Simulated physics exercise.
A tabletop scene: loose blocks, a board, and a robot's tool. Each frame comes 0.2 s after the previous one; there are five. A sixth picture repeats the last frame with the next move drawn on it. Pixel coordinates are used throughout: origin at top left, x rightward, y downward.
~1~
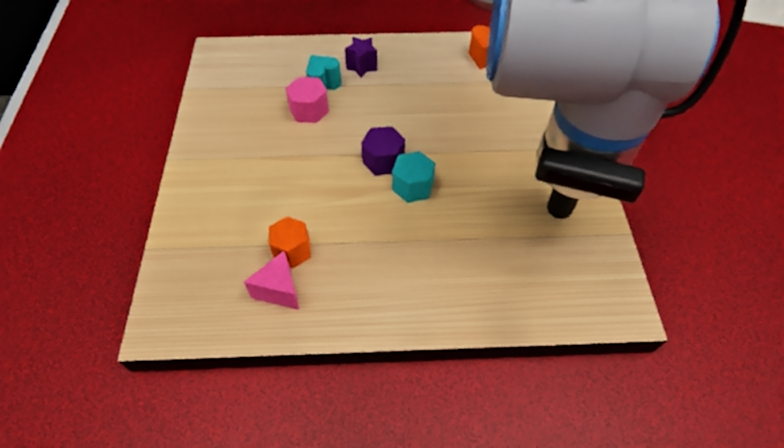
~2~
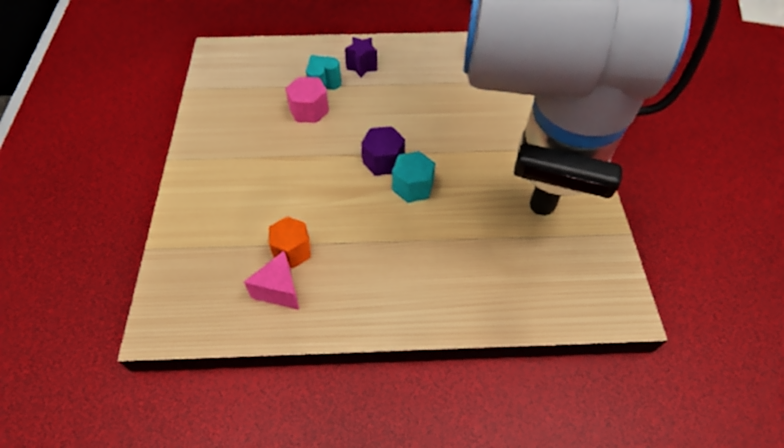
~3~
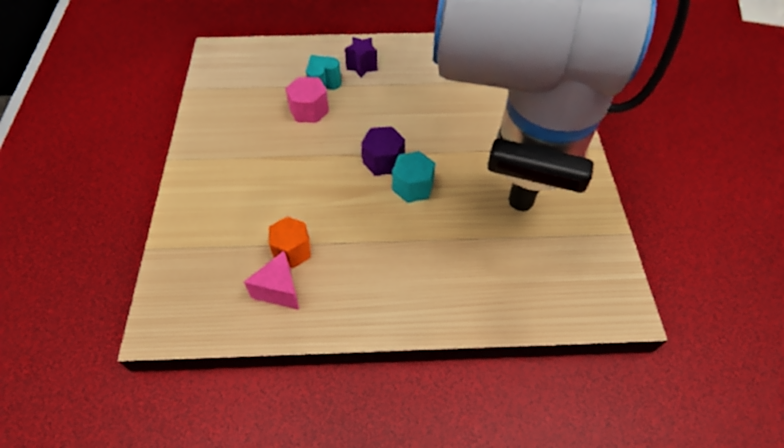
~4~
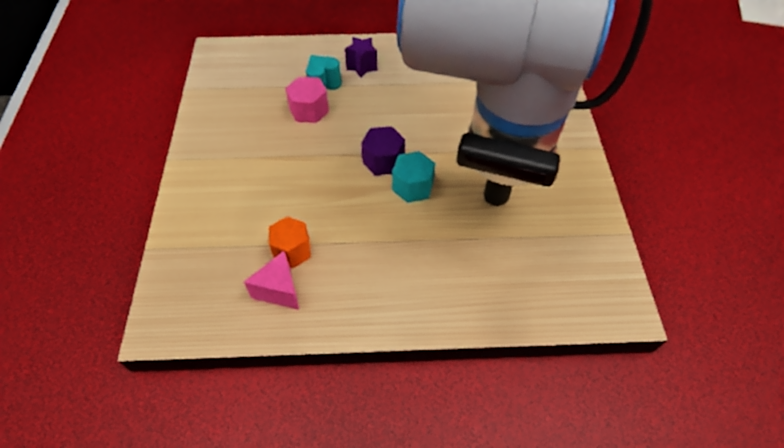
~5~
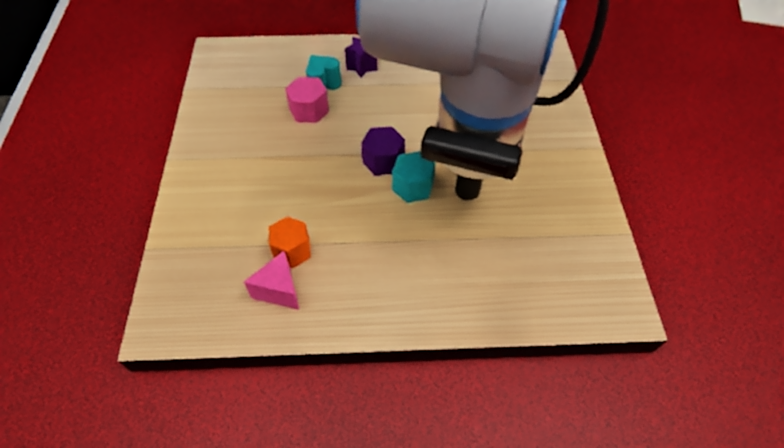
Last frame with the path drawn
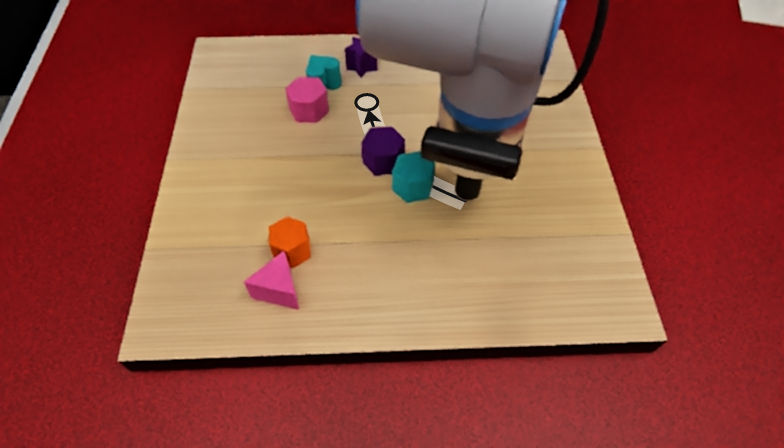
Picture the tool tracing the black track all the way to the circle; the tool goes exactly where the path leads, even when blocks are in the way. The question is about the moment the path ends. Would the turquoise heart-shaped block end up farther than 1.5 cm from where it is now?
No, that is not what happens.
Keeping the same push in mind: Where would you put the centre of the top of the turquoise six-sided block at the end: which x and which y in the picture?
At pixel (377, 162).
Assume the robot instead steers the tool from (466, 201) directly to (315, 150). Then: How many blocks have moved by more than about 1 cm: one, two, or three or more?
Two blocks, no more.
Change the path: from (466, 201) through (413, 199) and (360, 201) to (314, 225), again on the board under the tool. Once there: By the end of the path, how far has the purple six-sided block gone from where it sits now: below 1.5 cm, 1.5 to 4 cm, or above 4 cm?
Offset: 1.5 to 4 cm.
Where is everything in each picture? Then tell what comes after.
The first frame shows tip of the tool at (559, 210), middles of tops, pink six-sided block at (306, 89), turquoise heart-shaped block at (321, 64), purple six-sided block at (383, 140), turquoise six-sided block at (414, 167).
The second frame shows tool at (542, 206), nothing pushed.
The third frame shows tool at (521, 202), nothing pushed.
The fourth frame shows tool at (496, 197), nothing pushed.
The fifth frame shows tool at (467, 192), pink six-sided block at (306, 89), turquoise heart-shaped block at (321, 64), purple six-sided block at (383, 140), turquoise six-sided block at (414, 167).
The line goes from (466, 201) via (414, 176) and (380, 140), ending at (367, 102).
What follows on the original path. One third of the way, tool at (414, 166); purple six-sided block at (367, 134), turned 45° clockwise; turquoise six-sided block at (384, 163), turned 30° anticlockwise.
Two thirds of the way, tool at (379, 130); purple six-sided block at (349, 125), turned 15° clockwise; turquoise six-sided block at (377, 162), turned 50° anticlockwise.
At the end, tool at (366, 92); pink six-sided block unmoved; turquoise heart-shaped block unmoved; purple six-sided block at (349, 125), turned 15° clockwise; turquoise six-sided block at (377, 162), turned 50° anticlockwise.
